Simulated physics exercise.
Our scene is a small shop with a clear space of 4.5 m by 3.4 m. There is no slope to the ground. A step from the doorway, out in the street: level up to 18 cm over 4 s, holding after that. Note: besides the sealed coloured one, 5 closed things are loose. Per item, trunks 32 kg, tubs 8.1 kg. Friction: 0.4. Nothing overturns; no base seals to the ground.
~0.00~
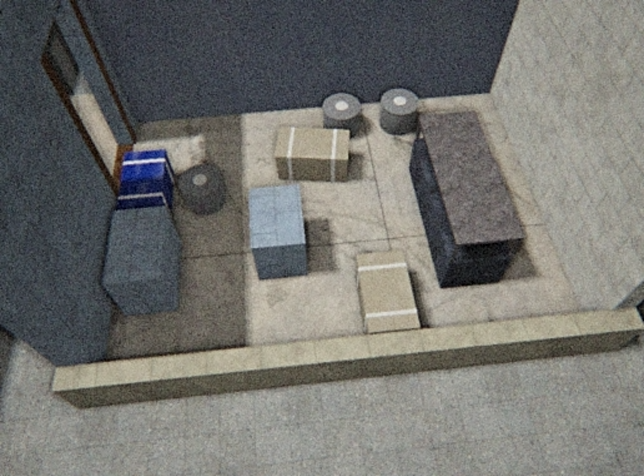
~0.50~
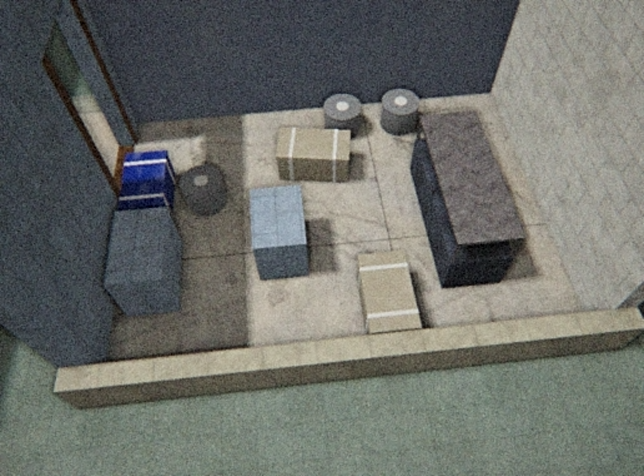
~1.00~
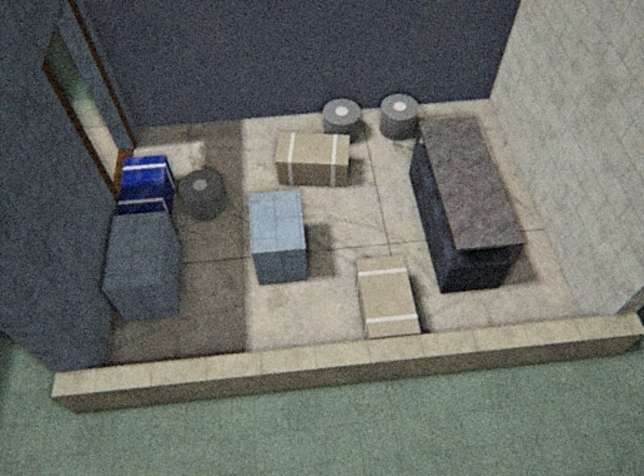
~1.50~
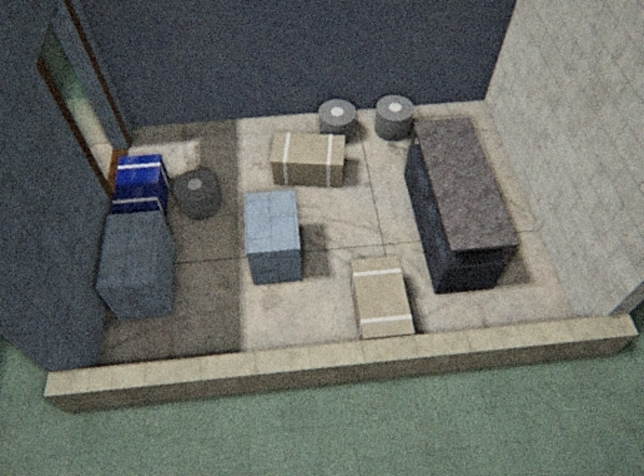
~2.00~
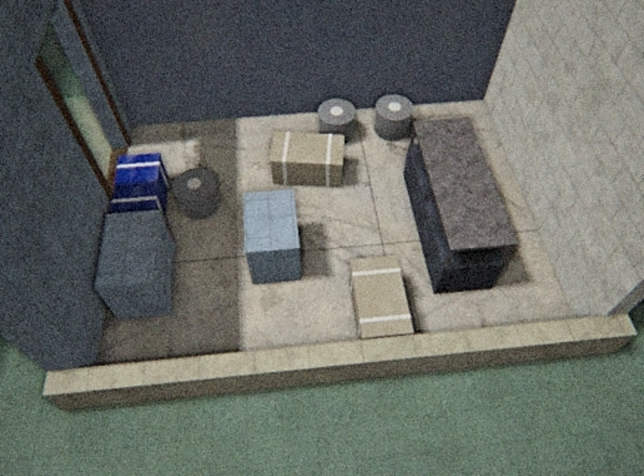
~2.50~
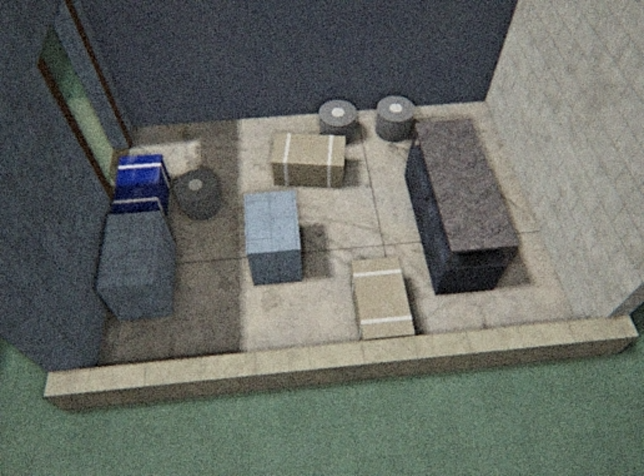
The video shows a small shop seen from above, with boxes, round drums and a large dark block standing still as greenish water covers the grey paving outside the low front wall and the view shifts slightly.
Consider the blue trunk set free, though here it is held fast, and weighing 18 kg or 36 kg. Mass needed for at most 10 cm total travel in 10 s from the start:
I foresee failure with both masses.
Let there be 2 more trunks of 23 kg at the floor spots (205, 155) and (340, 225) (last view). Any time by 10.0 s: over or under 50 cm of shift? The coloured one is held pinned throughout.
Beyond, below.
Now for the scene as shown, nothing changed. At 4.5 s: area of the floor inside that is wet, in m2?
Somewhere around 3.0 m2, roughly.
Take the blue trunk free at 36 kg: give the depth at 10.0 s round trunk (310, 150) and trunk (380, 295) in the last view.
4 and 4 cm.
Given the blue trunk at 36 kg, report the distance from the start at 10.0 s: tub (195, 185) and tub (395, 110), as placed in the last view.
First 50 cm, then 200 cm.
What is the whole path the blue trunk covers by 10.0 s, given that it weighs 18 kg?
Some 140 centimetres of travel in total.
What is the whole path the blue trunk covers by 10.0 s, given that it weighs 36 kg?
Total path: Around 60 cm.
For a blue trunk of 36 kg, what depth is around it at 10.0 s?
Something like 7 centimetres.
After 3.5 s the blue trunk would be 15 cm from its start with 18 kg and 0 cm from its start with 36 kg; 5 cm of water round it then.
After 4.5 s the blue trunk would be 44 cm from its start with 18 kg and 14 cm from its start with 36 kg; 5 cm of water round it then.
After 7.0 s the blue trunk would be 89 cm from its start with 18 kg and 28 cm from its start with 36 kg; 6 cm of water round it then.
After 10.0 s the blue trunk would be 106 cm from its start with 18 kg and 58 cm from its start with 36 kg; 7 cm of water round it then.
